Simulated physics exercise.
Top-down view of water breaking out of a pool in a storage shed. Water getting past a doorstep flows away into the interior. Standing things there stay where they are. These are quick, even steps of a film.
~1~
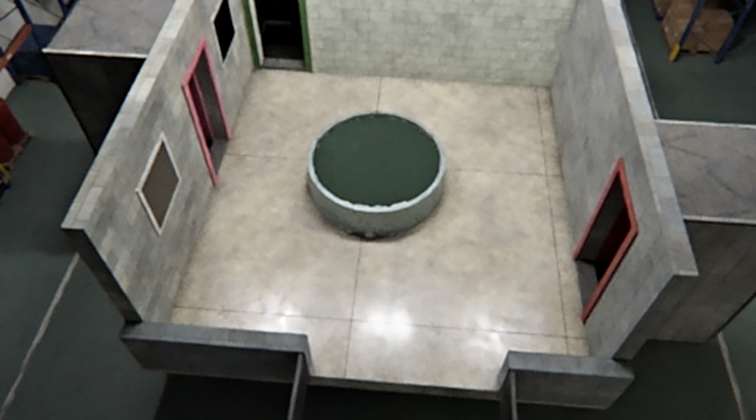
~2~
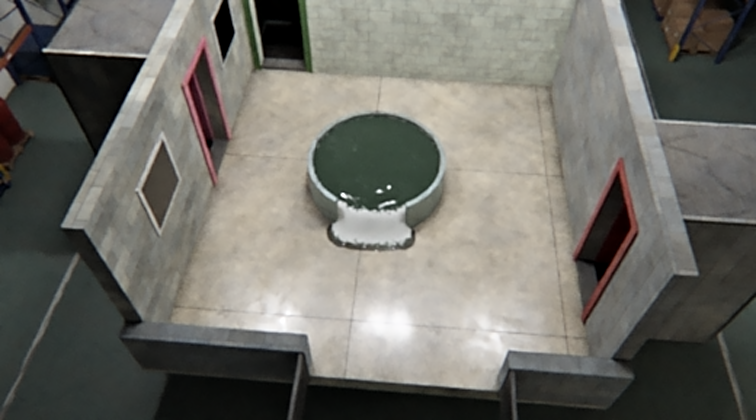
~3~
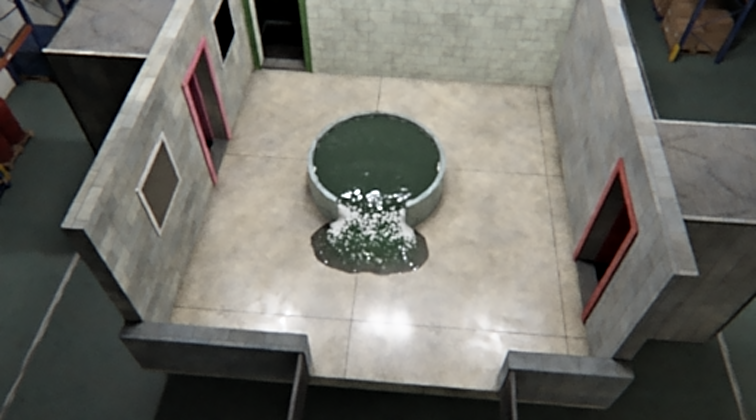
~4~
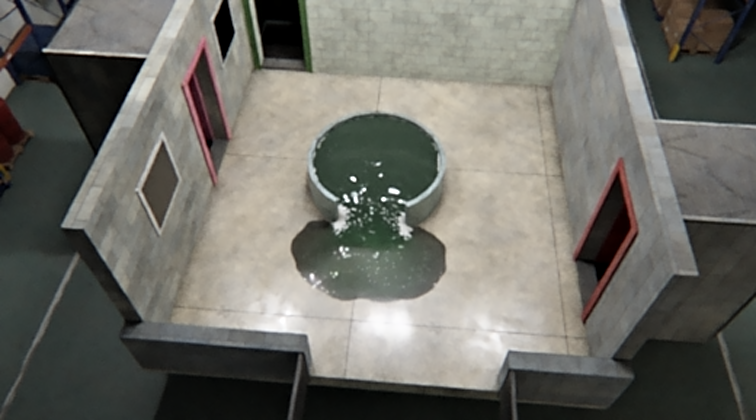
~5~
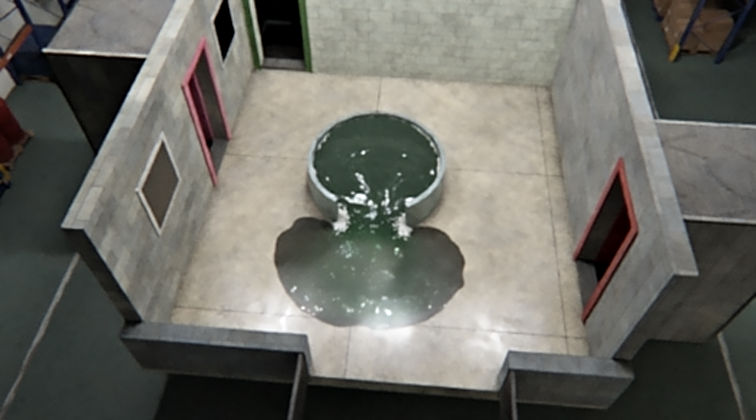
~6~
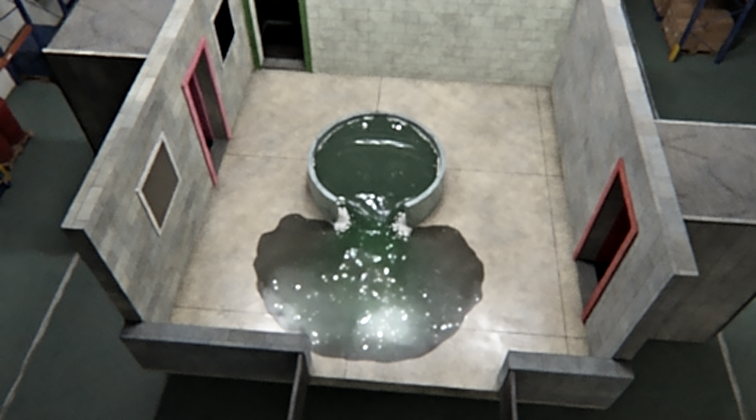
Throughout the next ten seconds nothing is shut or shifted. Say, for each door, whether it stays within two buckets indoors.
The pink door sees two pails or less; the green door sees two pails or less; the red door sees two pails or less.
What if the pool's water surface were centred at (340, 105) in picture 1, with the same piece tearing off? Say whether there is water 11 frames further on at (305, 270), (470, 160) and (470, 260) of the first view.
Soaked, bone-dry, soaked.
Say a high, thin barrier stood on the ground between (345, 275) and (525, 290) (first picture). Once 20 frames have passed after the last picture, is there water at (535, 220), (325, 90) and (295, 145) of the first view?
Reading them off in sequence: Swamped, spared, spared.
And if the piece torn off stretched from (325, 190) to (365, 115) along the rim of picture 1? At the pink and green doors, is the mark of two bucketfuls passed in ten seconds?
Looking at it, the pink door ends up above and the green door ends up above.
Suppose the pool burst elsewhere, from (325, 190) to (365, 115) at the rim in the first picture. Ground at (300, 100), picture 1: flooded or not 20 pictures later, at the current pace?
That spot ends up inundated.
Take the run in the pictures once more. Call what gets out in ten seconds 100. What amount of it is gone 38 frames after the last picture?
Somewhere around 80 per cent, I'd say.
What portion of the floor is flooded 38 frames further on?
My guess is around 65 in a hundred.
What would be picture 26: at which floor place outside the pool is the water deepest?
Deepest point: Roughly (162, 346).
A moment on, water covers 25 % of the floor; the pink door not reached, the green door not reached, the red door not reached.
Next, water covers 30 % of the floor; the pink door not reached, the green door not reached, the red door not reached.
Then, water covers 35 % of the floor; the pink door not reached, the green door not reached, the red door wet at the sill, nothing in.
Later, water covers 65 % of the floor; the pink door wet at the sill, nothing in, the green door wet at the sill, nothing in, the red door wet at the sill, nothing in.
In the end, water covers 65 % of the floor; the pink door wet at the sill, nothing in, the green door wet at the sill, nothing in, the red door wet at the sill, nothing in.
